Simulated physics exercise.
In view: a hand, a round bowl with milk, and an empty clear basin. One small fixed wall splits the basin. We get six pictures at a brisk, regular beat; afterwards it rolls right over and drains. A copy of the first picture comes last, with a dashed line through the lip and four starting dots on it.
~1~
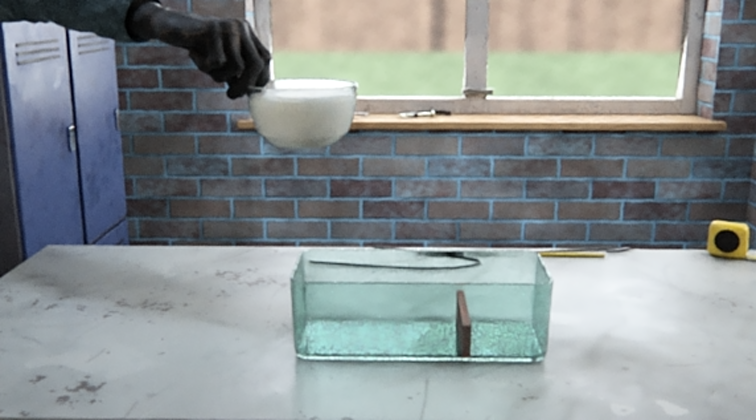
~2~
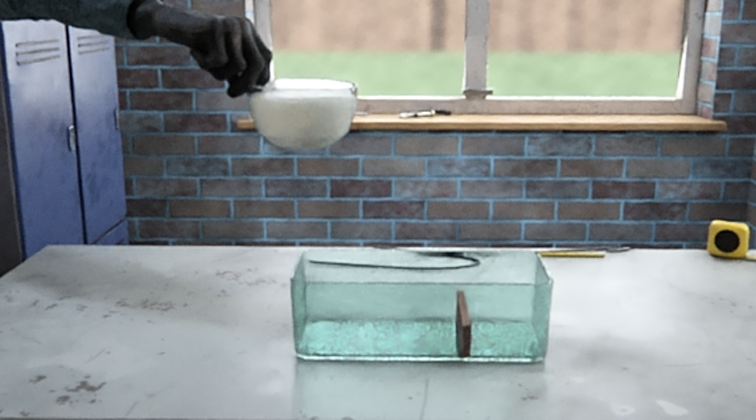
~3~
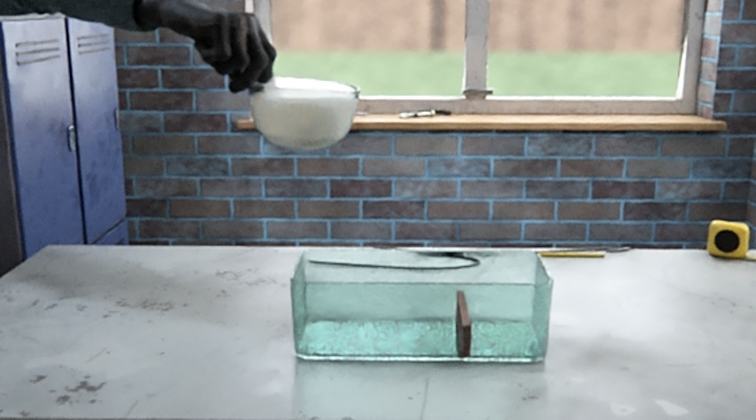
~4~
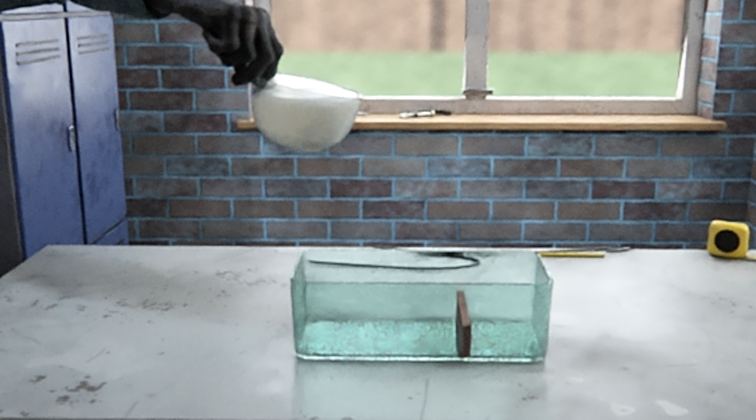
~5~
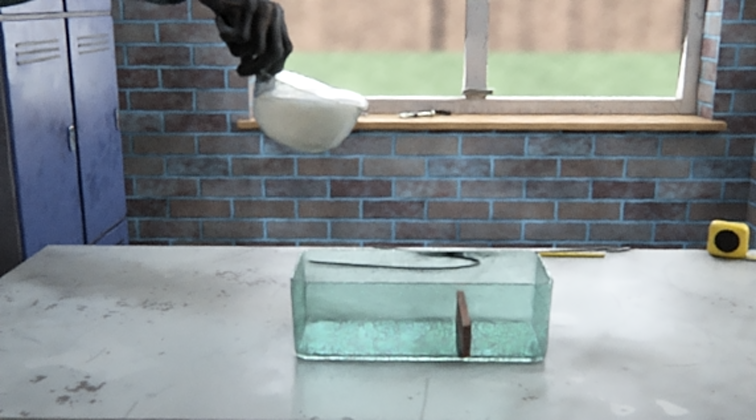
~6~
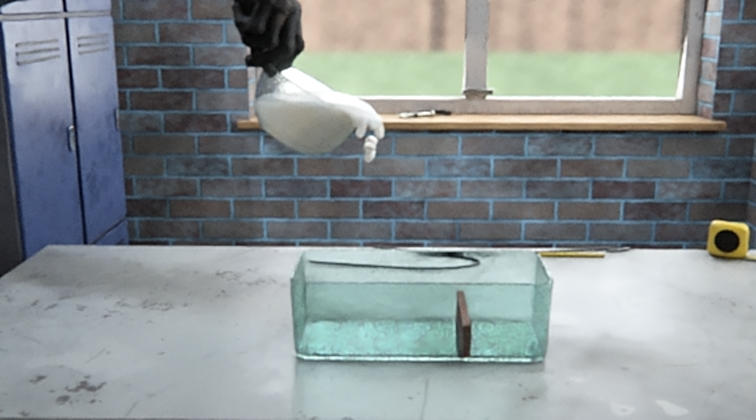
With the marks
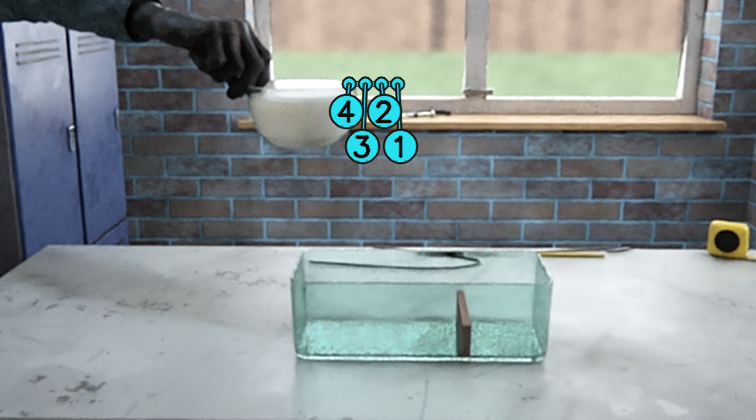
A round bowl of milk, held by a dark hand above a clear basin on a table, stayed nearly level at first, then tilted to the right until milk slipped over its lip.
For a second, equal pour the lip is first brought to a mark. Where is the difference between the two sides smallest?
1 works best here.
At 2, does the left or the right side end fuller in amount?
The left one.
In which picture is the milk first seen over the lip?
Picture 5.
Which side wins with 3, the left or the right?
The left side.
On the marked copy, 1 at (397, 84); 2 at (381, 84); 3 at (365, 83); 4 at (349, 83).
For spot 1, about 50 % ends left of the wall and 49 % right of it.
For spot 2, about 77 % ends left of the wall and 20 % right of it; 3 % is lost outside.
For spot 3, about 95 % ends left of the wall and 3 % right of it.
For spot 4, about 93 % ends left of the wall and 6 % right of it.
